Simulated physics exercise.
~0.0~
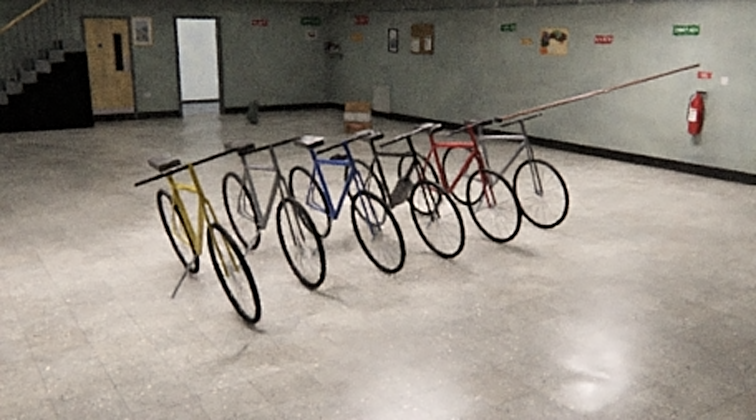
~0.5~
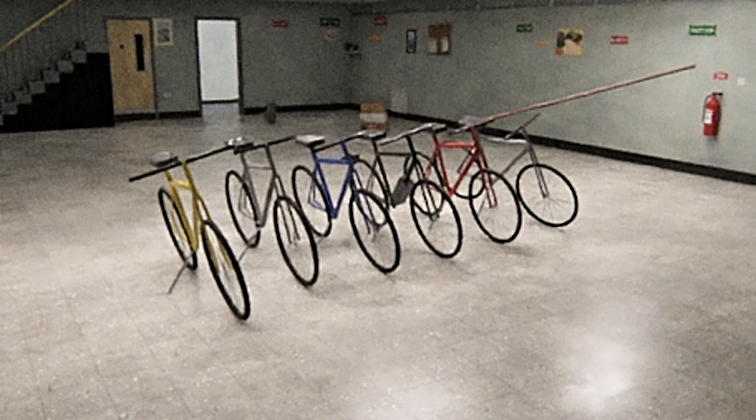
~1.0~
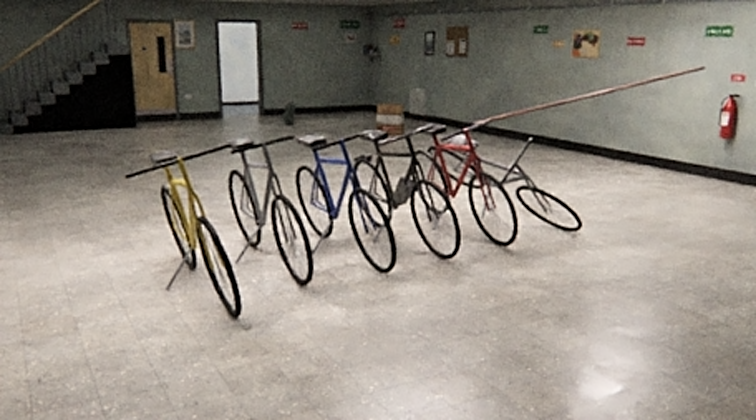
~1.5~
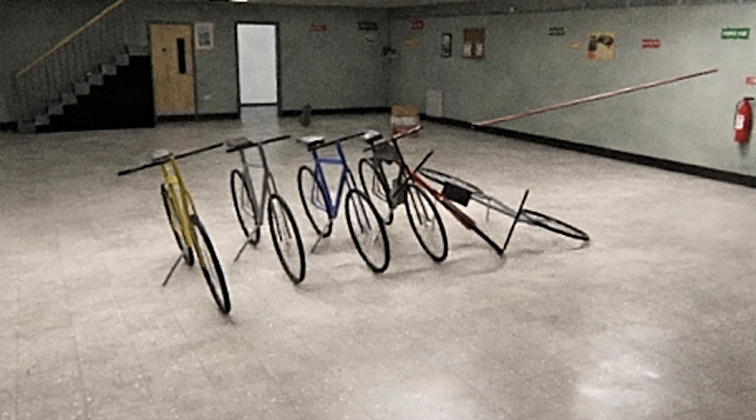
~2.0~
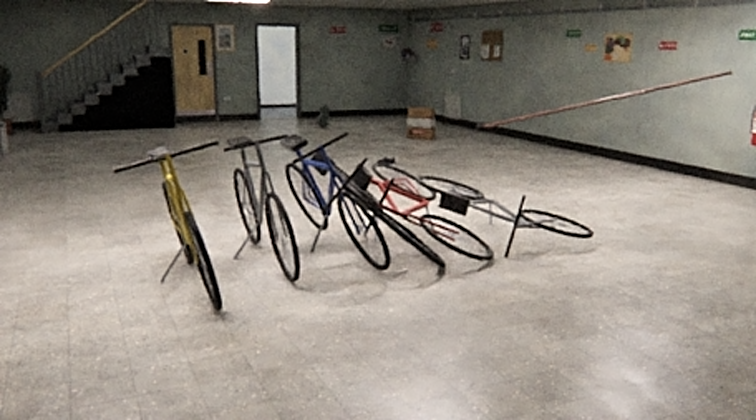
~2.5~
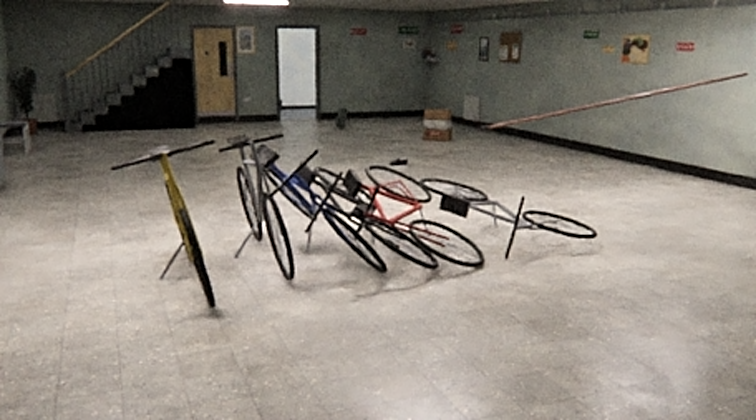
In a large grey-walled room with a tiled floor and stairs at the back left, six bicycles stand side by side, a long pole reaching in from the right above the farthest one. The grey bicycle at the right end tips over toward its neighbours, and the red one beside it goes down next. The dark bicycle then topples to the left, reaching the blue one, which tilts over in turn. At the end the blue bicycle leans heavily beside the grey one to its left, while that grey bicycle and the yellow one remain standing.
